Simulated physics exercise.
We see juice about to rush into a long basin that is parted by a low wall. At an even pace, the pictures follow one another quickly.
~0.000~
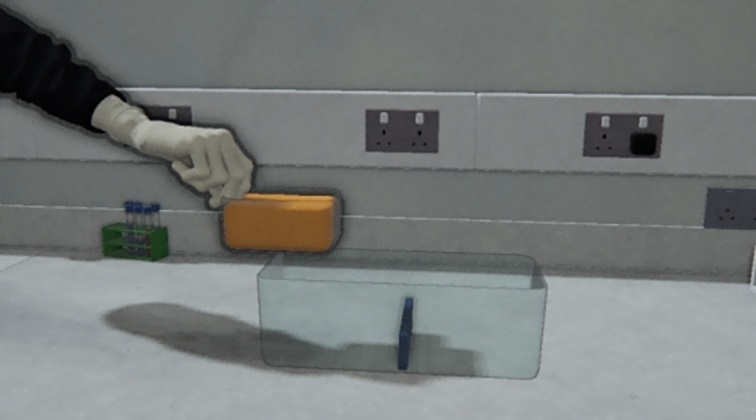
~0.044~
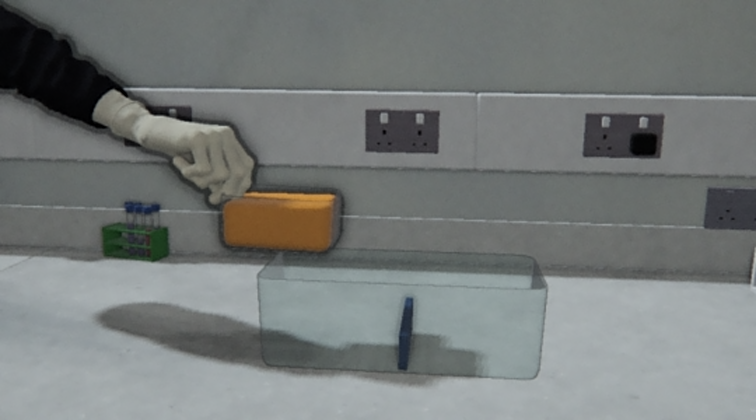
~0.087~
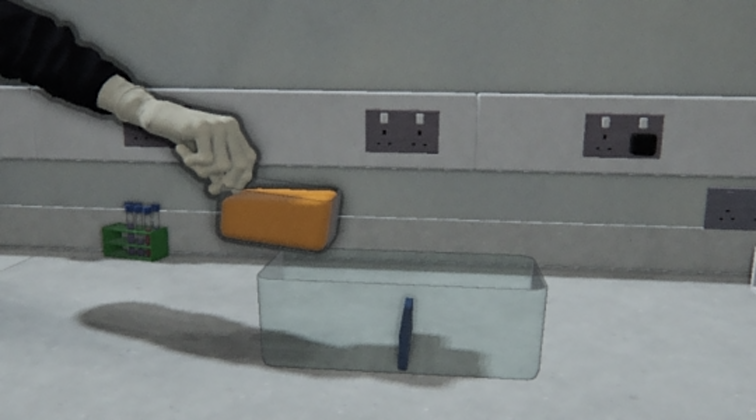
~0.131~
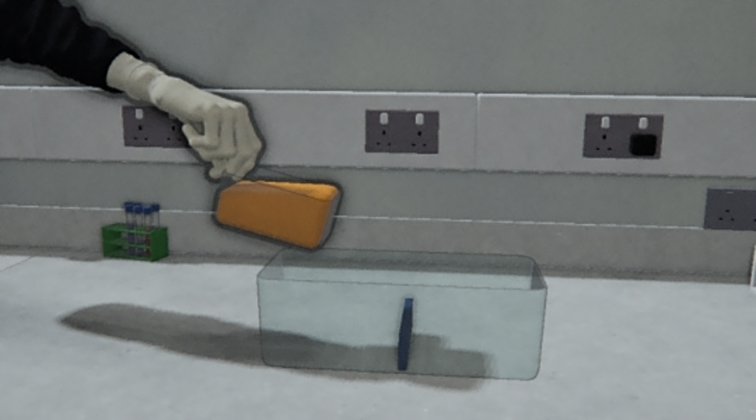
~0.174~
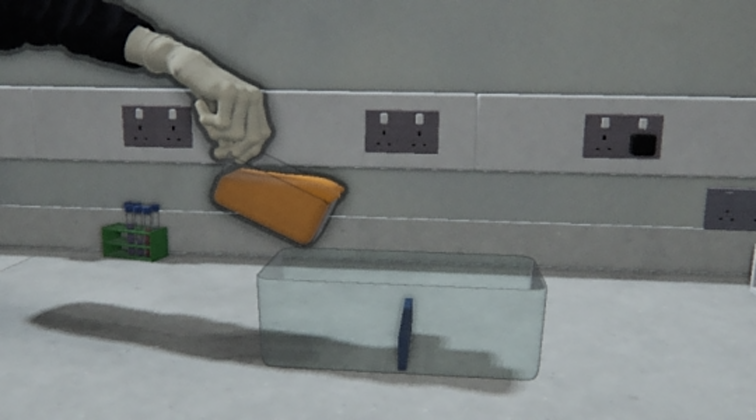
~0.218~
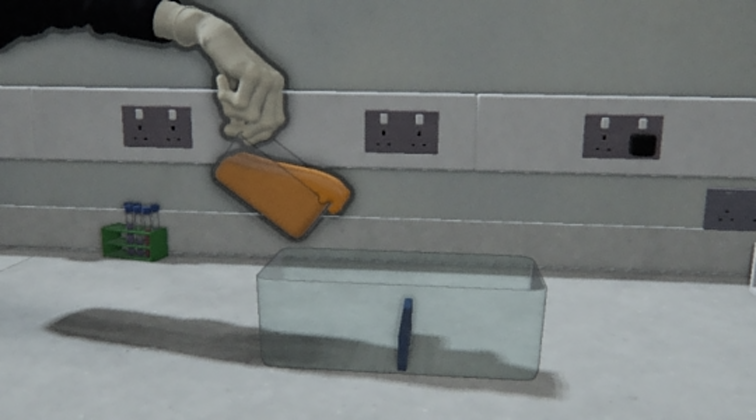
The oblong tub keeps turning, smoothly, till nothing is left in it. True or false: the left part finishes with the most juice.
False; the right part has the most.
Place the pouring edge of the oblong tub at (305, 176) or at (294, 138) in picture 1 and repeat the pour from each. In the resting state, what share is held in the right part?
The first gives 35 %, the second 45 %.
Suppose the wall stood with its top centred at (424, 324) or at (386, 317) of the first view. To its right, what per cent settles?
50 % then 75 %, approximately.
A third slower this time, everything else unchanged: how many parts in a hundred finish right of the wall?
Roughly 70 percent.
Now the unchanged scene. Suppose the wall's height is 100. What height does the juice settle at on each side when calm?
Roughly 20 percent left, 40 percent right.
After 0.47 s the tilt is 104° and 27 per cent is still to pour, 13 is left of the wall and 8 right of it.
After 0.66 s the tilt is 111° and 3 per cent is still to pour, 13 is left of the wall and 77 right of it.
After 0.85 s the tilt is 111° and 0 per cent is still to pour, 25 is left of the wall and 59 right of it.
After 1.06 s the tilt is 111° and 0 per cent is still to pour, 32 is left of the wall and 64 right of it.
In the end 32 per cent lies left of the wall, 64 right of it and 3 outside.
